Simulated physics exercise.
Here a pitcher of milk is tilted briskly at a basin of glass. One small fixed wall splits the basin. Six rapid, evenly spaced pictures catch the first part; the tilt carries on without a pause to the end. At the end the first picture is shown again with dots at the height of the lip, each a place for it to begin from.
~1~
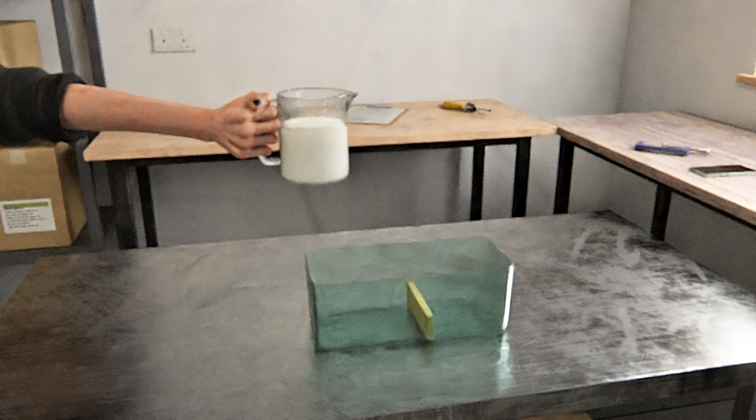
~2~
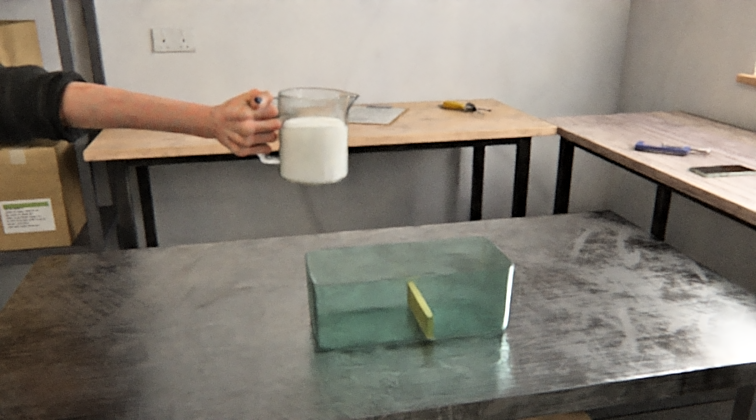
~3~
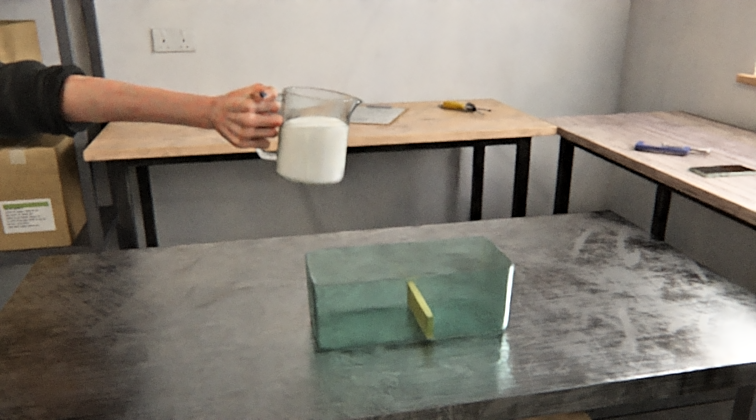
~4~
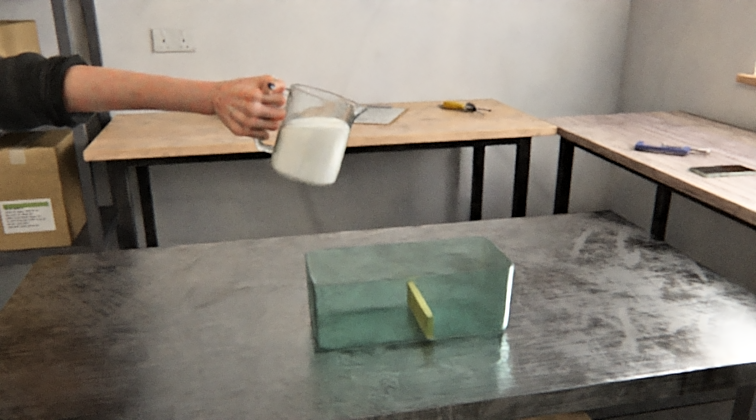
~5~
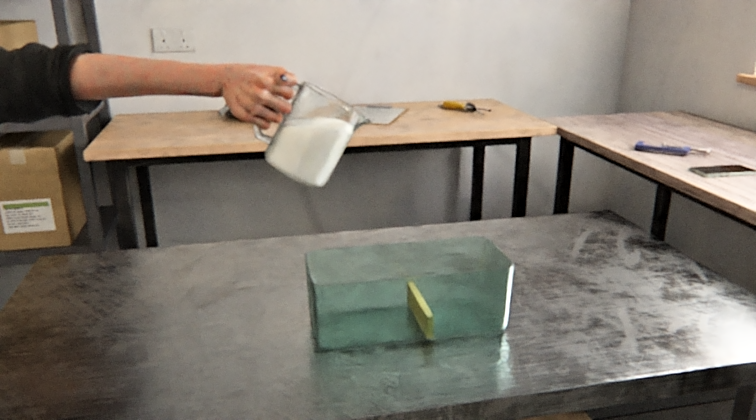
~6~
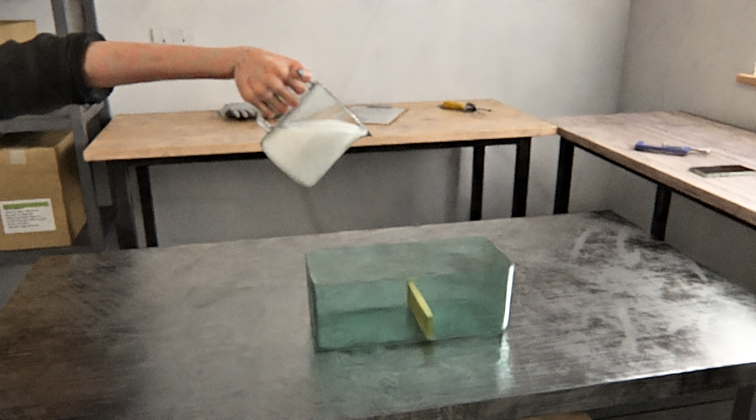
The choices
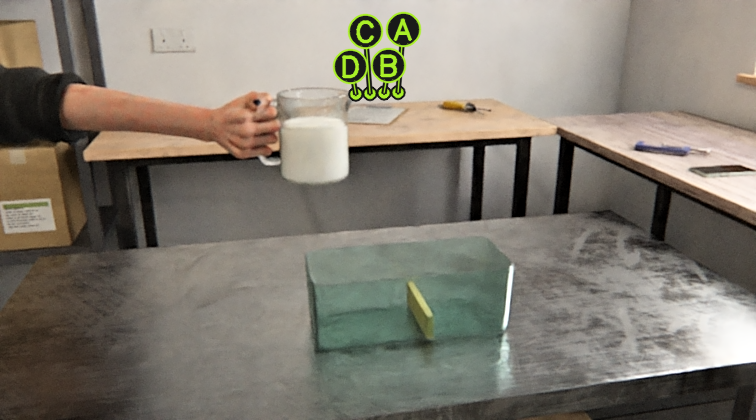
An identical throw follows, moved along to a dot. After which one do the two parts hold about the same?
Go for C.
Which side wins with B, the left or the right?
The right one.
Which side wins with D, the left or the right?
More ends on the left.
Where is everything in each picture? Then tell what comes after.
Upright, lip at (357, 94); basin from (317, 350) to (506, 327); top of the wall at (420, 298); nothing has left yet, in the first picture.
Tipped about 2°, lip at (358, 95); nothing has left yet, in the second picture.
Tipped about 8°, lip at (362, 100); nothing has left yet, in the third picture.
Tipped about 18°, lip at (367, 109); nothing has left yet, in the fourth picture.
Tipped about 30°, lip at (370, 121); nothing has left yet, in the fifth picture.
Tipped about 45°, lip at (371, 135); nothing has left yet, in the sixth picture.
In lime, A at (398, 92); B at (384, 93); C at (370, 93); D at (355, 94).
With A, about 12 % ends left of the wall and 83 % right of it; 5 % is lost outside.
With B, about 18 % ends left of the wall and 78 % right of it; 4 % is lost outside.
With C, about 49 % ends left of the wall and 50 % right of it.
With D, about 81 % ends left of the wall and 11 % right of it; 7 % is lost outside.
